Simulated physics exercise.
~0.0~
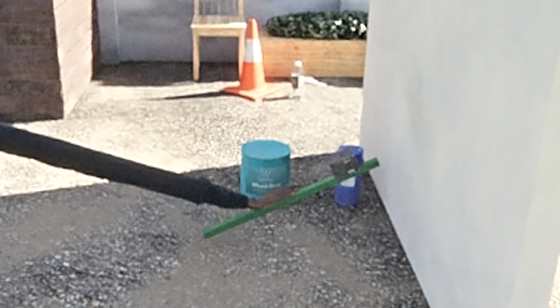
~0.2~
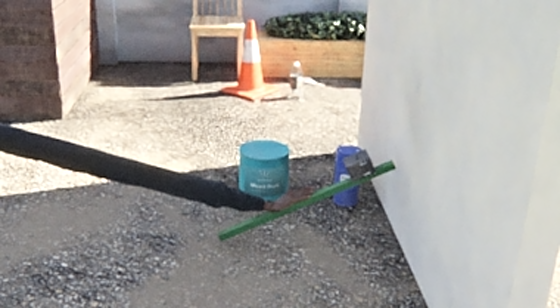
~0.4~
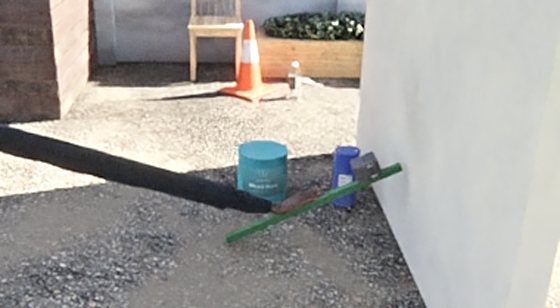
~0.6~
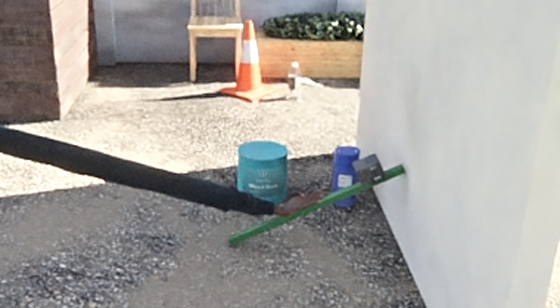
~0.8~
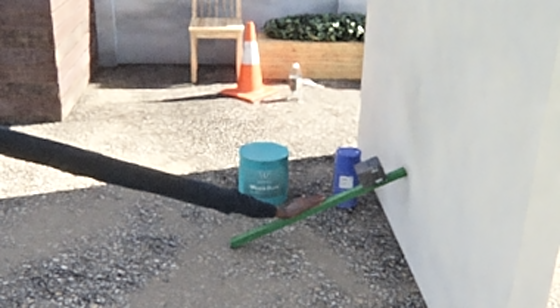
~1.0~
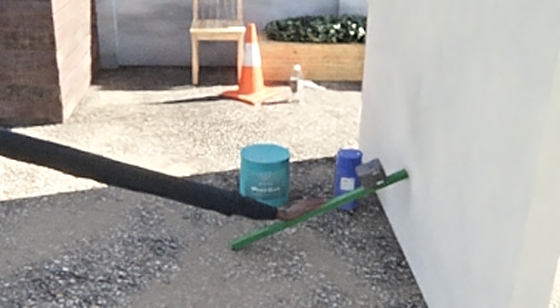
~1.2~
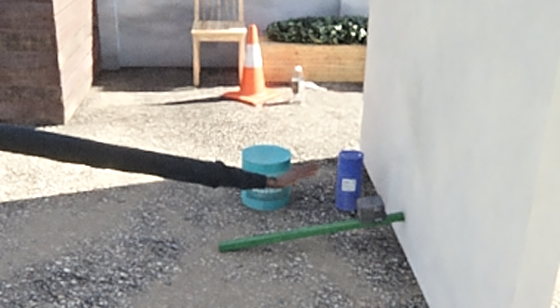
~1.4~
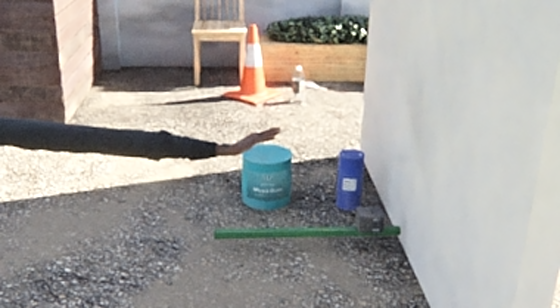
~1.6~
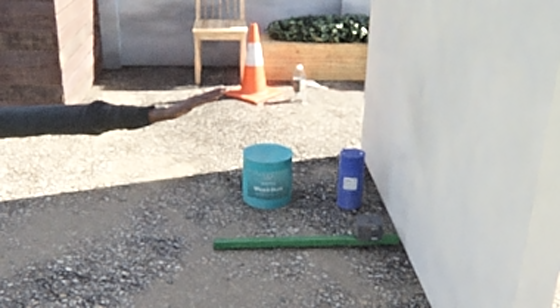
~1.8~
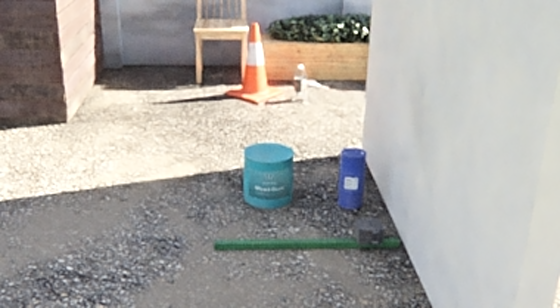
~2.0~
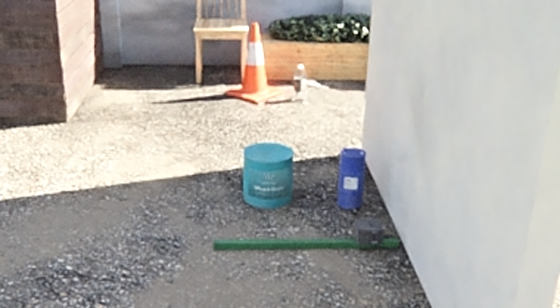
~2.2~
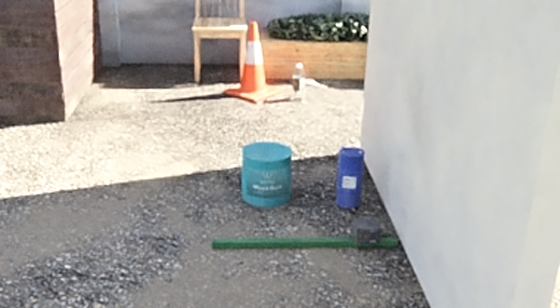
On sunlit gravel, a hand leaning a green pole against a white wall and letting go, the pole sliding down flat.
